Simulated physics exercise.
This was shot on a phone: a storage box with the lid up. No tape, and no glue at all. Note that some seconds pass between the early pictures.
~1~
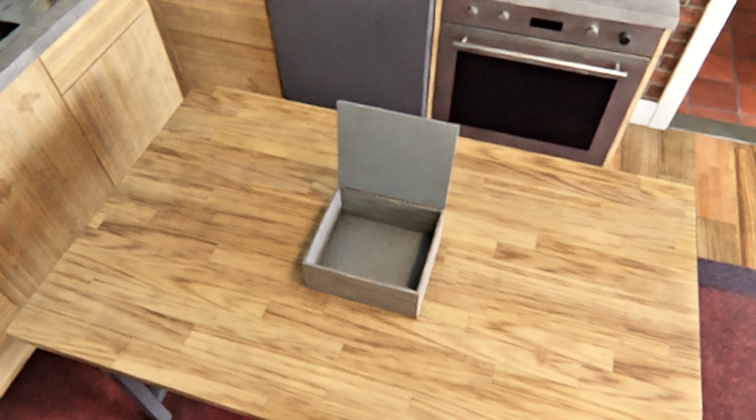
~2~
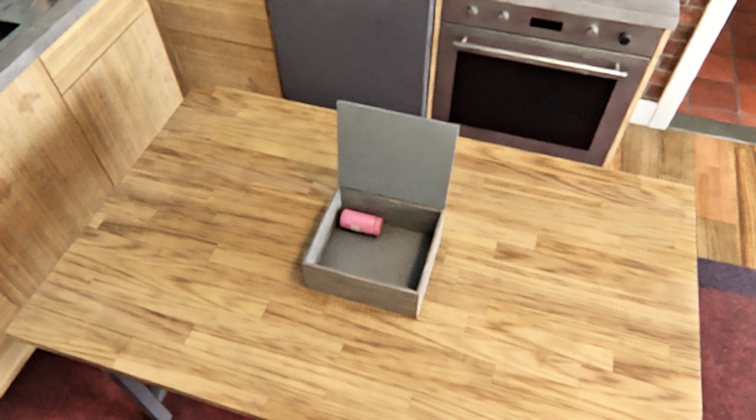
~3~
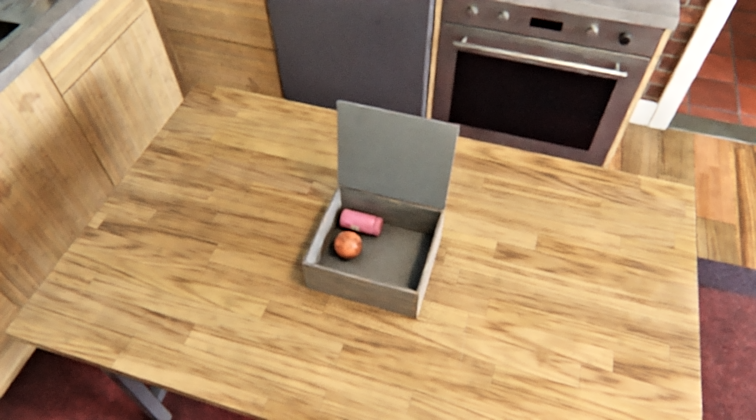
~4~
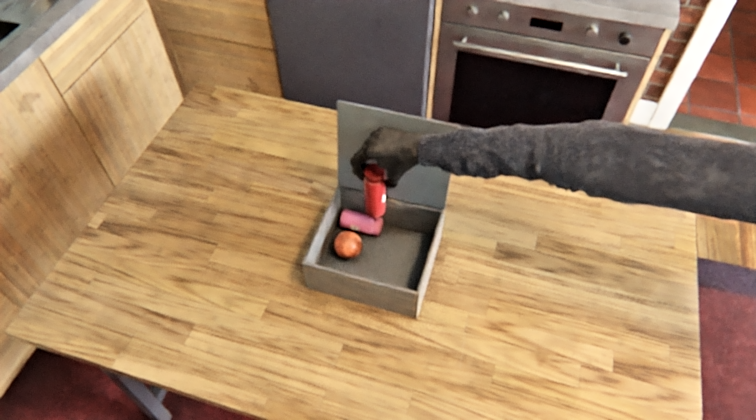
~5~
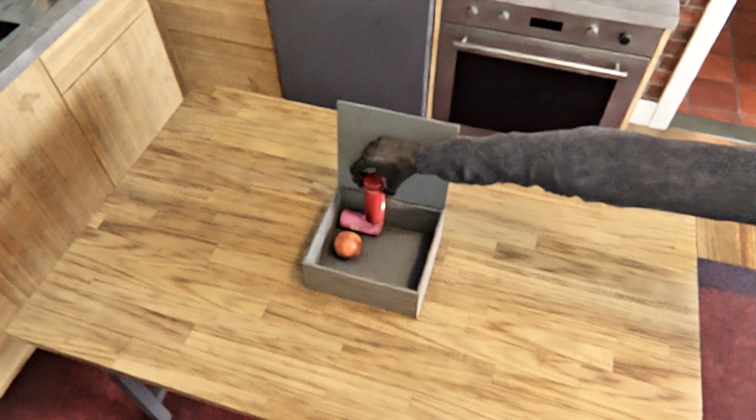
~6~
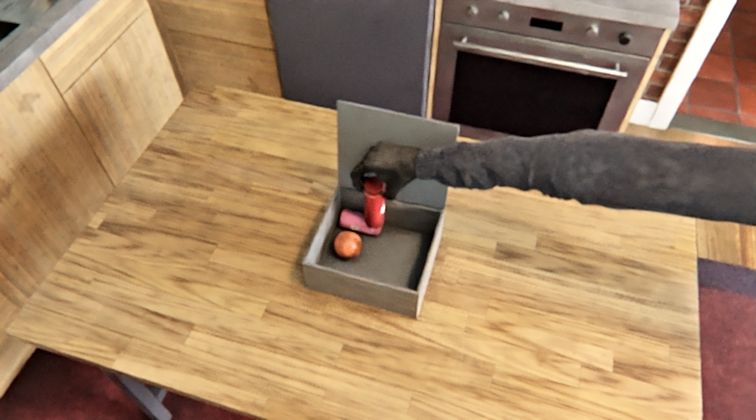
On a wooden kitchen table, an open grey storage box sits empty, then holds a pink cylinder, and then an orange ball as well. A dark-sleeved, gloved arm reaching in from the right lowers a red shaker a short way into the back of the box, still gripping it.
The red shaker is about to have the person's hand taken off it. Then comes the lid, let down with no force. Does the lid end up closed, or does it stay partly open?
The lid ends up closed.
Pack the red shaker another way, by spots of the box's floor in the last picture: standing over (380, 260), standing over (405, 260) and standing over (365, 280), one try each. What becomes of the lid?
The first time it is kept open, the next time it is kept open, and the last time it is kept open.
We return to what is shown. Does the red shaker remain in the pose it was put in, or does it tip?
Well, the red shaker ends up skewed.
Then, 0.60 s on from there, red shaker on its side near (369, 261); orange ball shifted a little.
Then, 1.10 s on from there, lid starting down; red shaker on its side near (398, 272); orange ball shifted about its own width.
Then, 1.60 s on from there, lid 57° above the rim; red shaker on its side near (412, 277); orange ball shifted about its own width.
Then, 2.00 s on from there, lid 16° above the rim; red shaker on its side near (412, 277); orange ball shifted about its own width.
In the end, lid shut; toppled in the box, red shaker; moved from the start, orange ball; pink shaker unmoved. At the end, from the last picture's camera, red shaker near (412, 277).
